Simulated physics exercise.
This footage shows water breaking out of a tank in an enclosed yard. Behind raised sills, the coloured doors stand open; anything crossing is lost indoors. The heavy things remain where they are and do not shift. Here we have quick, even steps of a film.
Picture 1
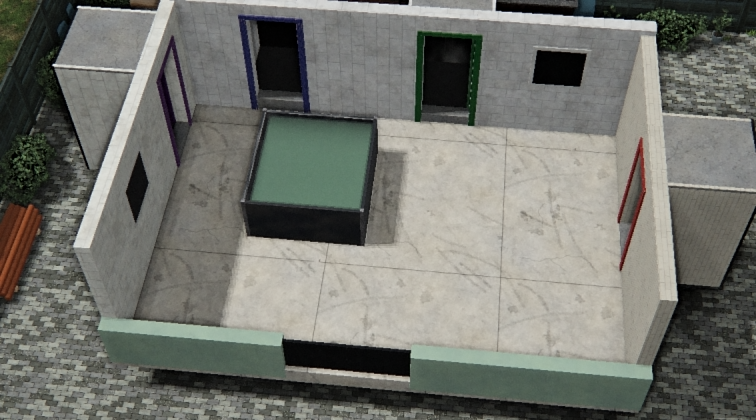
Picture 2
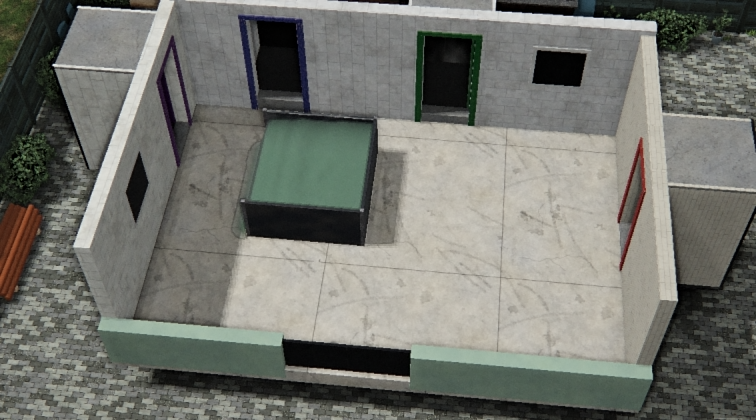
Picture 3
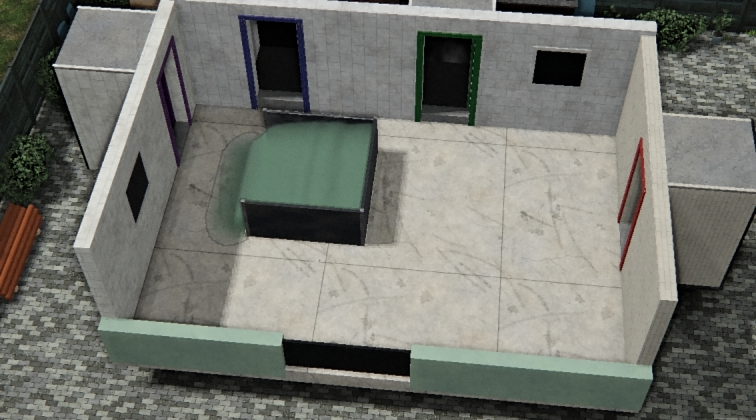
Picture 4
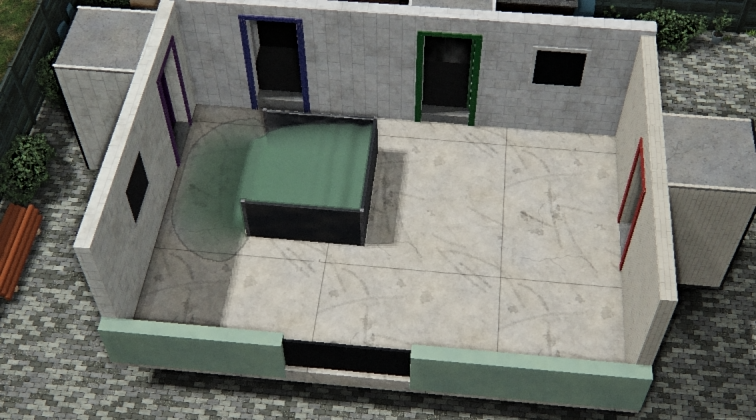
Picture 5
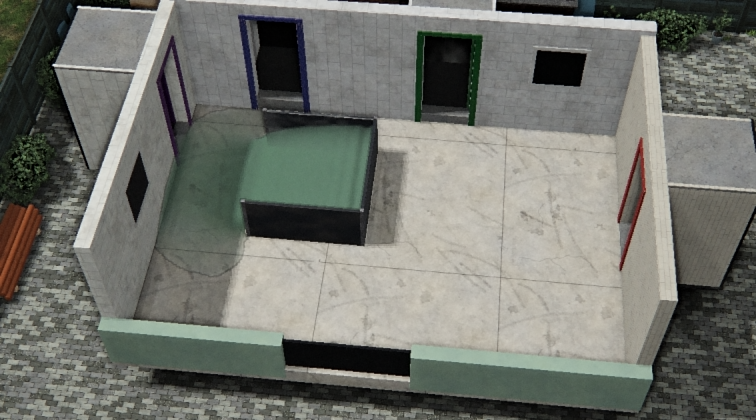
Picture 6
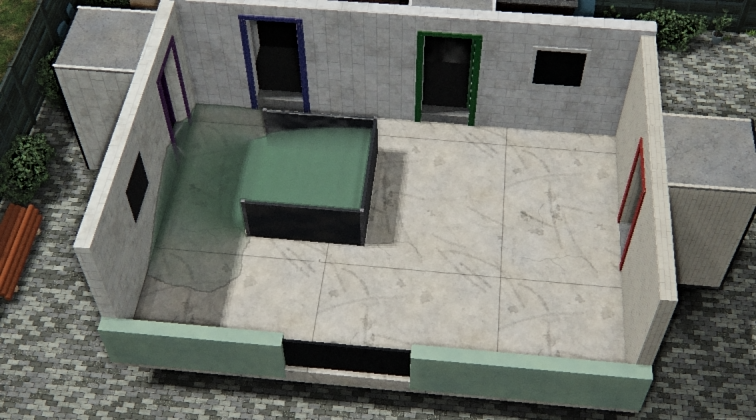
Green water burst from the left side of the dark tank in the walled yard, spreading across the floor to the left wall near the purple door, then creeping toward the front as it thinned.
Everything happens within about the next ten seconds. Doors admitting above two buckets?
One by one: Blue door: Little enough water; red door: Too much water; purple door: Too much water; green door: Little enough water.
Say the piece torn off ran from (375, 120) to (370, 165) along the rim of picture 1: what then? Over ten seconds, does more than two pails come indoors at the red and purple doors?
In short: Red door goes over; purple door takes less.
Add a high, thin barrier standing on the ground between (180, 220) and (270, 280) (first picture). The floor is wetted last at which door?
In my view it's the door marked red.
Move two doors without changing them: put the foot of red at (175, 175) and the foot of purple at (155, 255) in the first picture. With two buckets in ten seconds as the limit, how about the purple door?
As I see it, the purple door comes in higher.
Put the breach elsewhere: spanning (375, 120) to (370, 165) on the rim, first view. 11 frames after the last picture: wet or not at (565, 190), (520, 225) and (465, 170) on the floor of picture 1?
Taking the points in order: Swamped, swamped and swamped.
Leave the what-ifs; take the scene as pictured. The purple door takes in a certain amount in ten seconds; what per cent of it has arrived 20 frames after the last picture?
It would be roughly 95 percent of the ten-second total.
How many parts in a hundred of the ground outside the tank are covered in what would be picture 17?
Estimate: Some 25 in a hundred.
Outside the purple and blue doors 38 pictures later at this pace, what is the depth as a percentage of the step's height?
Some 60 percent and then some 30 percent.
A moment on, water covers 20 % of the floor; the blue door wet at the sill, nothing in, the red door not reached, the purple door far over two buckets in, the green door not reached.
Next, water covers 25 % of the floor; the blue door wet at the sill, nothing in, the red door not reached, the purple door far over two buckets in, the green door not reached.
Then, water covers 55 % of the floor; the blue door wet at the sill, nothing in, the red door not reached, the purple door far over two buckets in, the green door wet at the sill, nothing in.
Later, water covers 95 % of the floor; the blue door wet at the sill, nothing in, the red door under two buckets in, the purple door far over two buckets in, the green door wet at the sill, nothing in.
In the end, water covers 100 % of the floor; the blue door wet at the sill, nothing in, the red door over two buckets in, the purple door far over two buckets in, the green door wet at the sill, nothing in.
